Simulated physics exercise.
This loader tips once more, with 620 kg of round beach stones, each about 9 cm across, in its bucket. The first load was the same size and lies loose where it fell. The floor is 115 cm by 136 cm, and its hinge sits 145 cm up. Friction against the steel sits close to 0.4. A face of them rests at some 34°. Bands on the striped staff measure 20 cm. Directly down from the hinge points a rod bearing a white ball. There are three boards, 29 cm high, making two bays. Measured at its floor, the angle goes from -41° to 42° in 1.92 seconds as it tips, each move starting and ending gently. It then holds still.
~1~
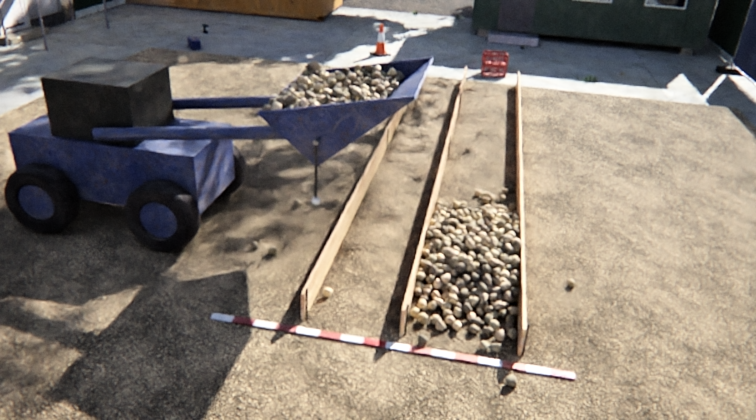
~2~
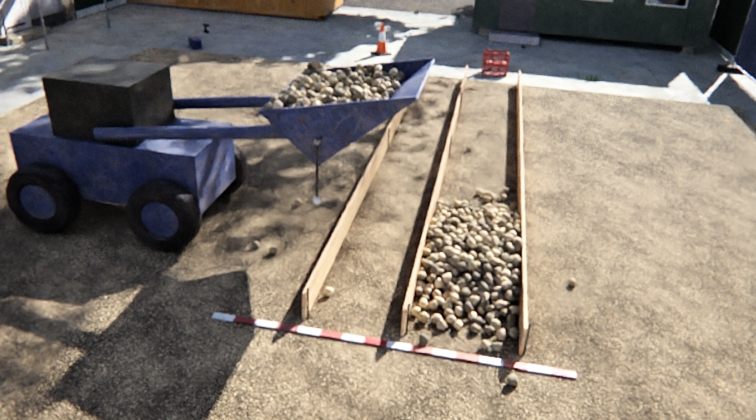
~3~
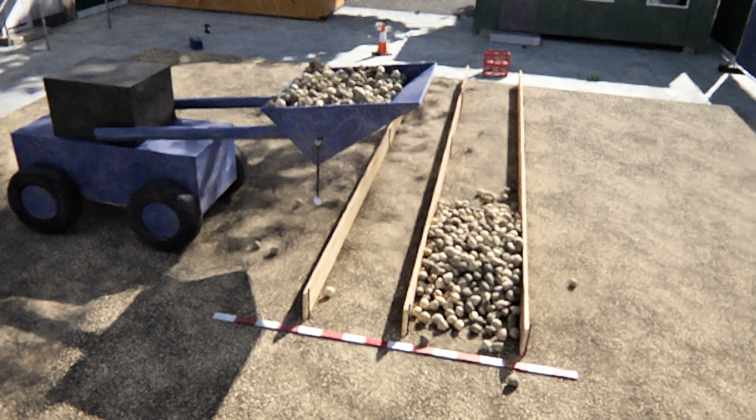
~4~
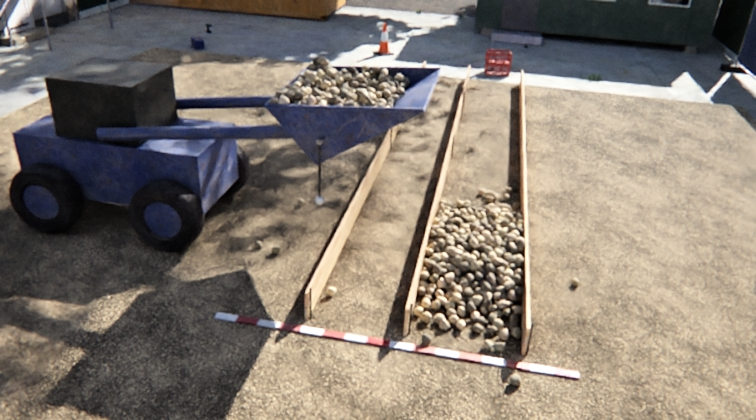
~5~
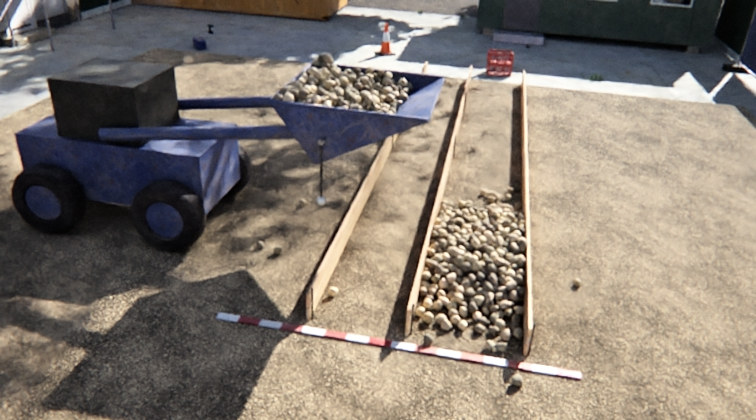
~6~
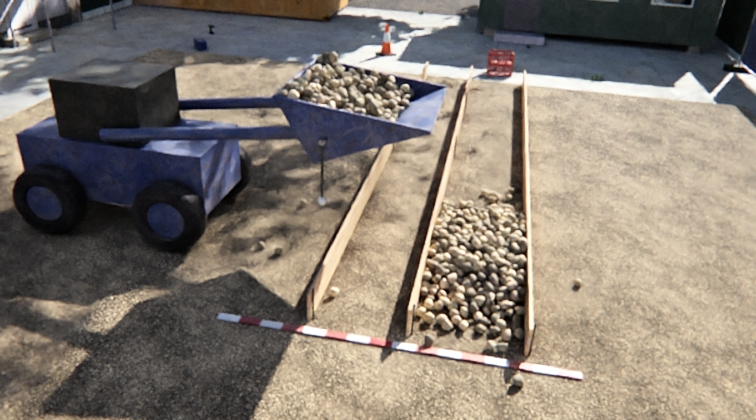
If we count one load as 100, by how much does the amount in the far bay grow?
By about 47.
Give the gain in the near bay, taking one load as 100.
50 % of a load.
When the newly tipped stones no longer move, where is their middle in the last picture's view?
Centre: Approx. (425, 239).
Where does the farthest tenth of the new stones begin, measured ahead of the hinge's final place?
Distance: Roughly 150 cm.
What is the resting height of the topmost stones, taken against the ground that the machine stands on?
It reaches near 46 cm up from the ground.
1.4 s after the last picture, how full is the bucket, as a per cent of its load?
It holds some 25 percent.
Then, 0.8 s after the last picture the floor is at 29°; in per cent of one load, 98 in the bucket, 1 short of the bays, 2 in the near bay, 99 in the far bay; the foremost stones are at (528, 252).
Then, 1.4 s after the last picture the floor is at 42°; in per cent of one load, 26 in the bucket, 1 short of the bays, 44 in the near bay, 129 in the far bay; the foremost stones are at (528, 252).
Then, 1.8 s after the last picture the floor is at 42°; in per cent of one load, 0 in the bucket, 1 short of the bays, 54 in the near bay, 144 in the far bay, 1 past the last board; the foremost stones are at (532, 253).
Then, 4.6 s after the last picture the floor is at 42°; in per cent of one load, 0 in the bucket, 1 short of the bays, 52 in the near bay, 146 in the far bay, 1 past the last board; the foremost stones are at (538, 270). Net gain in the far bay, 47.
